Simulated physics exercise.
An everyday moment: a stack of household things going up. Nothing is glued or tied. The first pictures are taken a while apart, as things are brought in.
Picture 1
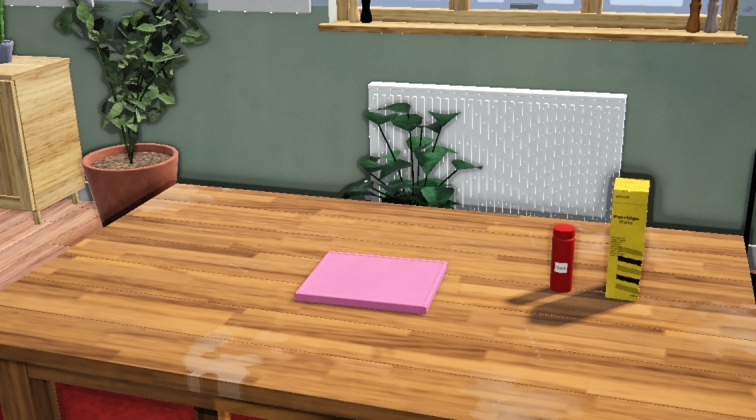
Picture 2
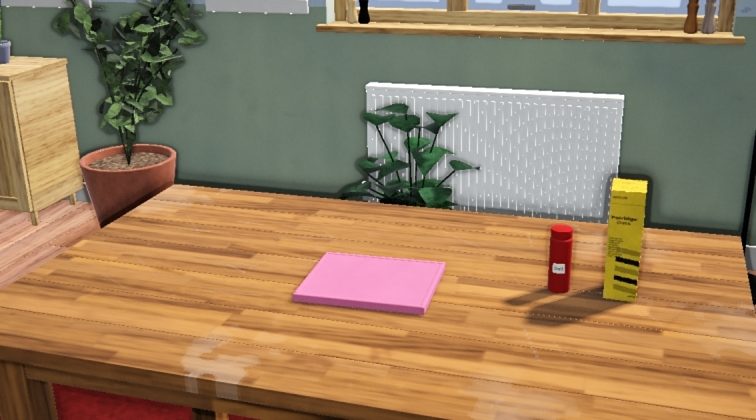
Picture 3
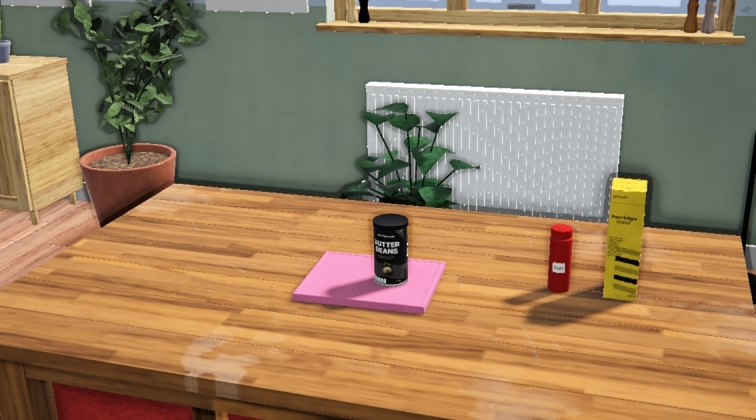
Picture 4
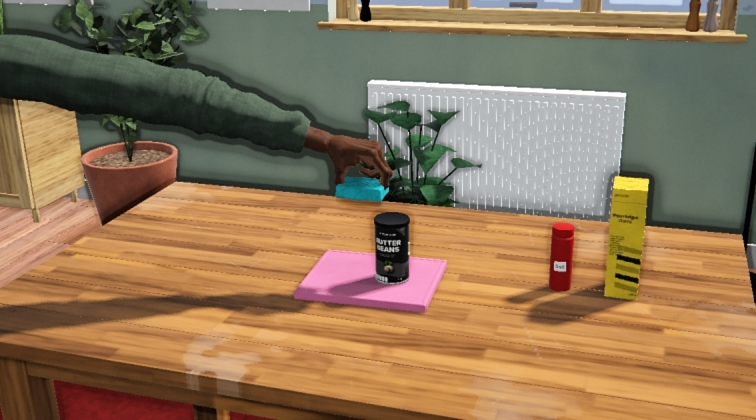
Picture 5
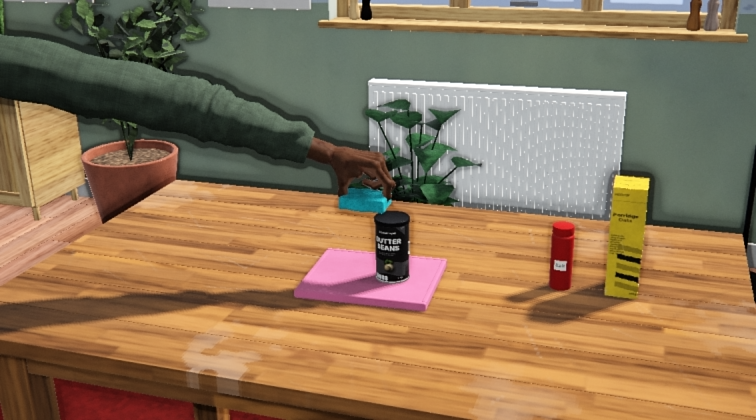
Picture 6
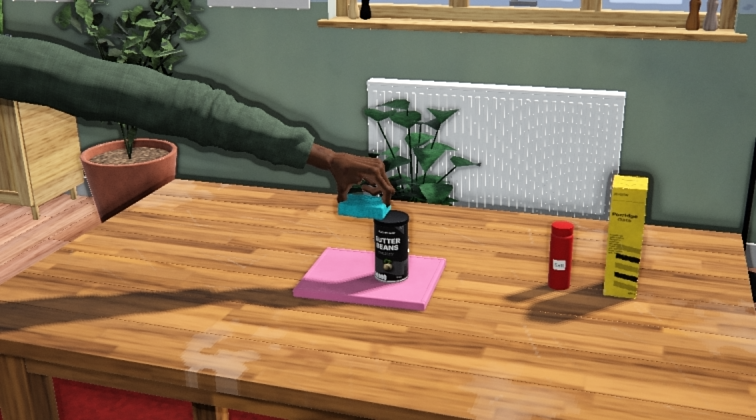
The footage shows a pink slab on a wooden table beside a red container and yellow carton; a black tin appears on the slab, then a hand reaches in from the left, lowering a turquoise sponge slightly near the tin's top.
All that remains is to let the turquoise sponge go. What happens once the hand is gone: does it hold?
In the end the pile loses its balance.
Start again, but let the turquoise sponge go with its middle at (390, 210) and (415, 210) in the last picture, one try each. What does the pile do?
First try: It holds; second try: It loses its balance.
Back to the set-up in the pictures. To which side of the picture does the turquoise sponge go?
It goes to the left.
Then, 0.30 s after the last picture, turquoise sponge now fallen.
Then, 0.40 s after the last picture, things are still on the move.
Then, 0.50 s after the last picture, as before.
At rest, fallen, turquoise sponge; the other 4 in place. Seen from the same camera at the end, turquoise sponge near (324, 262). The pile comes apart.
